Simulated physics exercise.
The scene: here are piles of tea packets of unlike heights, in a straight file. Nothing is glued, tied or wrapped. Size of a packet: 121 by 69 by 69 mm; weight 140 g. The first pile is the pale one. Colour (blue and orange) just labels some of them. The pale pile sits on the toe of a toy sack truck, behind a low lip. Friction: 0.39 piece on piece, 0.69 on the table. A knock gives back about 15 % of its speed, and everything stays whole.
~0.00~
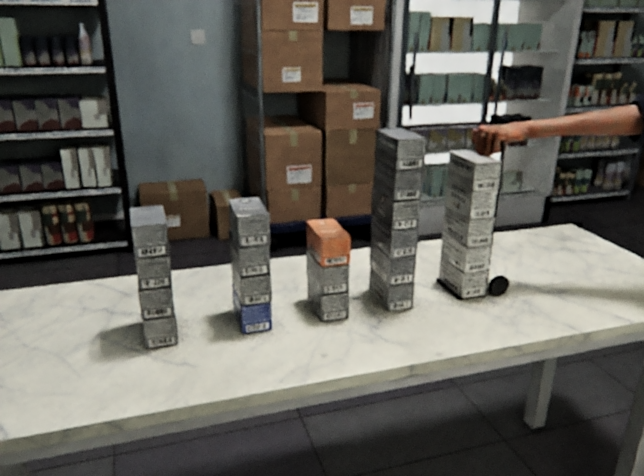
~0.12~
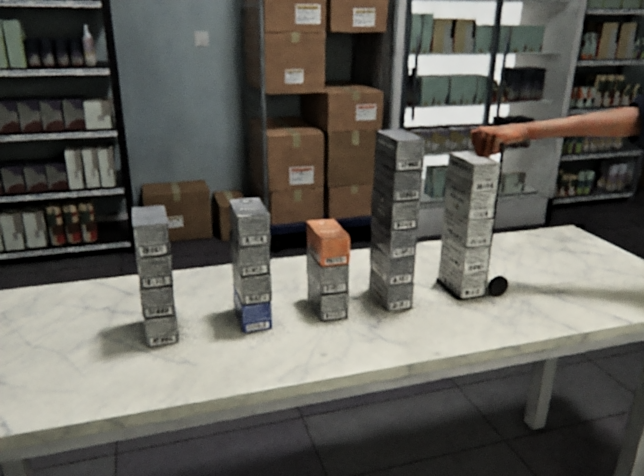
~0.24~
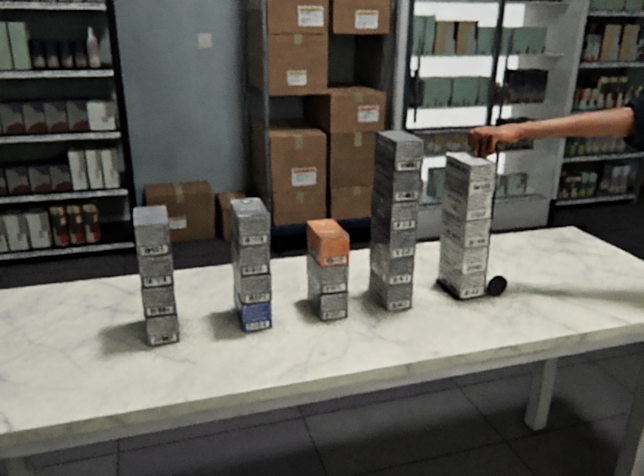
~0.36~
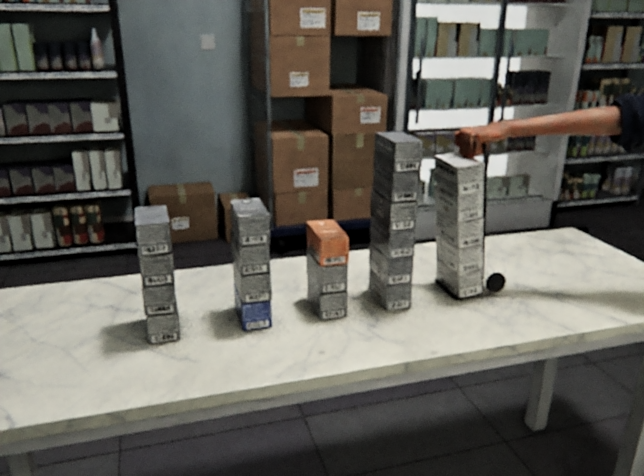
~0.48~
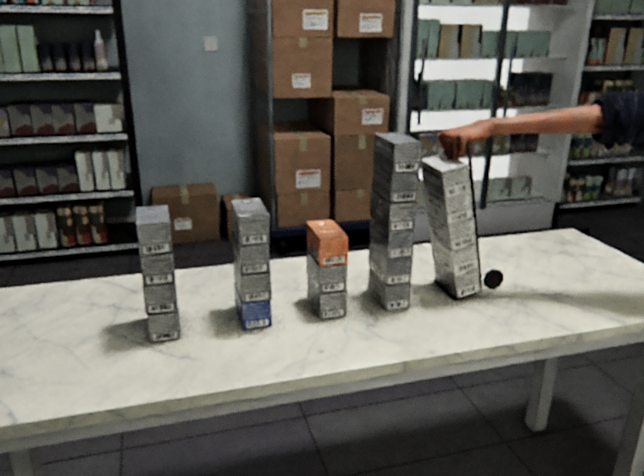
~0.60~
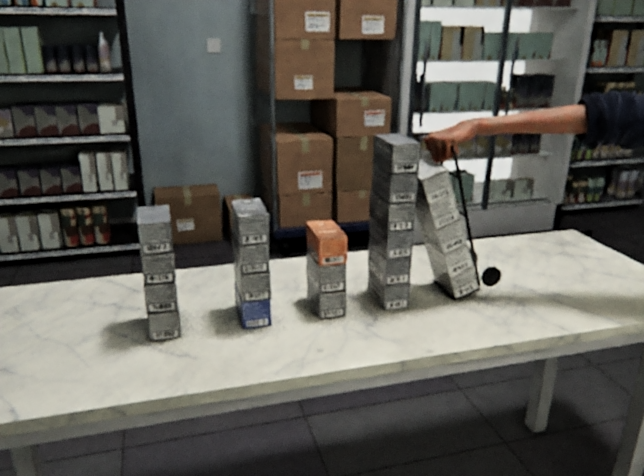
A hand tilts a toy sack truck and its pale pile left toward the neighbouring stack.
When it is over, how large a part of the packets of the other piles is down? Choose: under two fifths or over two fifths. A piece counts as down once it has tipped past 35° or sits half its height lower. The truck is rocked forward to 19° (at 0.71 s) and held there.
The part is more than two fifths.
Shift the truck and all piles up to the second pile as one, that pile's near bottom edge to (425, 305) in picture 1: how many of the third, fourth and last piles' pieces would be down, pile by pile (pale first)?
Then third 3, fourth 4, last 4.
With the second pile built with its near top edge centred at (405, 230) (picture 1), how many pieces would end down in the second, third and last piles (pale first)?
Then second 2, third 3, last 4.
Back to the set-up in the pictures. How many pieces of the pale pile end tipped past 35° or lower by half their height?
5 pale pieces.
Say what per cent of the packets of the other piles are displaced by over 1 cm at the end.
It is 100 per cent.
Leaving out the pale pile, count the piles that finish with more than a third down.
4 of them.
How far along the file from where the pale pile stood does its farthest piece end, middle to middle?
Some 36 cm.
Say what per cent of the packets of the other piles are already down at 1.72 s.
At that moment 95 per cent.
By 0.92 s, 4 of the pale pile down; none of the 17 other packets down, 6 disturbed.
By 1.16 s, 5 of the pale pile down; 6 of the 17 other packets down; orange packet tilted 9°.
By 1.42 s, 5 of the pale pile down; 9 of the 17 other packets down; orange packet tilted 40°, 57 mm lower; blue packet tilted 30°.
By 1.72 s, 5 of the pale pile down; 16 of the 17 other packets down; blue packet tilted 48°; orange packet tilted 48°, 7 cm lower.
When it is over (2.6 s), 5 of the pale pile down; 17 of the 17 other packets down; blue packet tilted 48°; orange packet tilted 48°, 7 cm lower. That is 100 per cent. In pixels of the last frame, middles, blue packet near (236, 299), orange packet near (255, 278).
